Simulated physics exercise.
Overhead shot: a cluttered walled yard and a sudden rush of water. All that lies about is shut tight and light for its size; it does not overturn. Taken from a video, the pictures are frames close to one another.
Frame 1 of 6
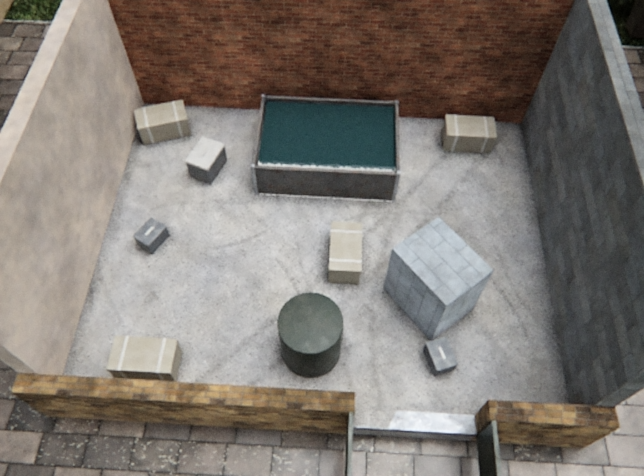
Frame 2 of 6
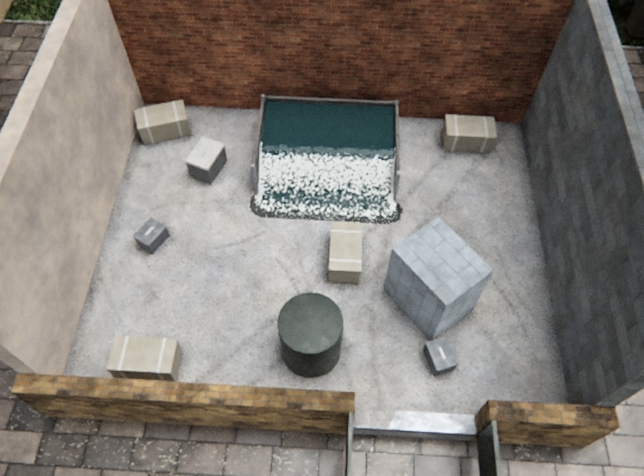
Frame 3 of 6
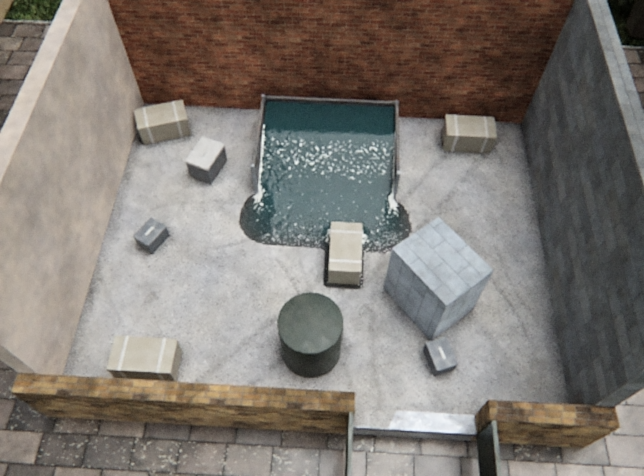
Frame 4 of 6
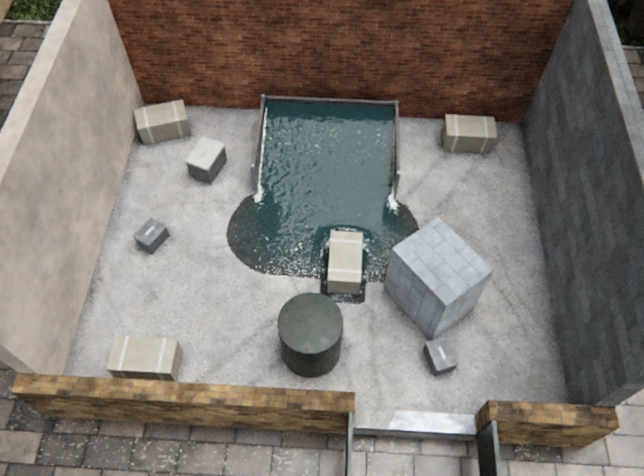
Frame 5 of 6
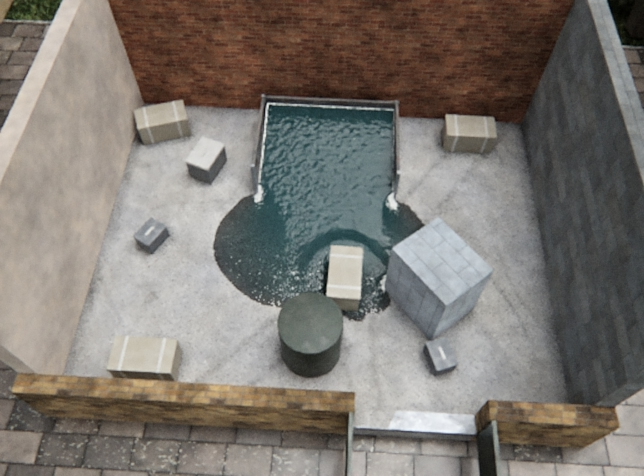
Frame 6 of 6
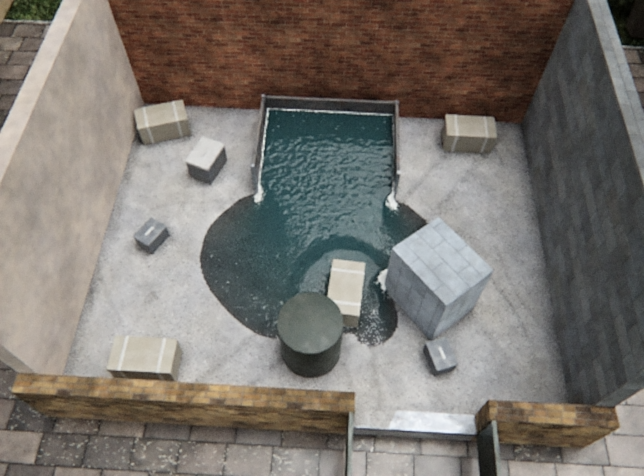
The footage shows water surging from a tank at the back of a walled yard scattered with boxes and a dark cylinder, spreading forward across the floor, surrounding a pale central trunk and shifting it slightly toward the front.
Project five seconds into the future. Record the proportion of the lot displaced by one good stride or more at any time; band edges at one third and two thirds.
The portion knocked well out of place is smaller than a third.
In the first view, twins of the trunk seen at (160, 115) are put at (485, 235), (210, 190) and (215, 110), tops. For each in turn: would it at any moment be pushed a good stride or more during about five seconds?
Sequence: Travels that far, doesn't go far, doesn't go far.
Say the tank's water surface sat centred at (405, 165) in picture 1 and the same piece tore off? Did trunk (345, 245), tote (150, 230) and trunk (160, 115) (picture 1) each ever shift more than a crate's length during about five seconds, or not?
In that order: That far or more, not that far, no.
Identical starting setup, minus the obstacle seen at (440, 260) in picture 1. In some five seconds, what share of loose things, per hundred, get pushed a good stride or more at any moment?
Roughly 40 per cent.
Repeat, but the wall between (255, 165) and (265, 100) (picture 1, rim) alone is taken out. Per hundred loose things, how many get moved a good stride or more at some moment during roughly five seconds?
By my reckoning, around 60 percent.
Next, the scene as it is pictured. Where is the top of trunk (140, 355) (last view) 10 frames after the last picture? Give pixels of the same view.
Approximately at pixel (104, 360).
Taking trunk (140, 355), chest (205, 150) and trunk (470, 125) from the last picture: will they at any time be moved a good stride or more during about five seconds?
The first comes out driven that far, the second not so far, the last not so far.
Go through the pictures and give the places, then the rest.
In the first frame, a trunk at (346, 246) rests on the ground; a trunk at (142, 354) rests on the ground; 0 of 7 have shifted.
In the second frame, a trunk at (346, 246), on the bottom; a trunk at (142, 354), on the bottom; 0 of 7 have shifted.
In the third frame, a trunk at (346, 246) rests on the ground; a trunk at (142, 354) rests on the ground; 0 of 7 have shifted.
In the fourth frame, a trunk at (346, 256), on the bottom, close to its start; a trunk at (142, 354) rests on the ground; 1 of 7 have shifted.
In the fifth frame, a trunk at (345, 271), on the bottom, a stride from its start; a trunk at (142, 354), on the bottom; 1 of 7 have shifted.
In the sixth frame, a trunk at (346, 287) rests on the ground, a stride from its start; a trunk at (142, 354) rests on the ground; 1 of 7 have shifted.
A moment on, 1 of 7 are well off their spots; 1 afloat.
Next, 1 of 7 are well off their spots; 1 afloat.
Later, 2 of 7 are well off their spots; 1 afloat.
In the end, 2 of 7 are well off their spots, and 2 have been at some point; 1 afloat.
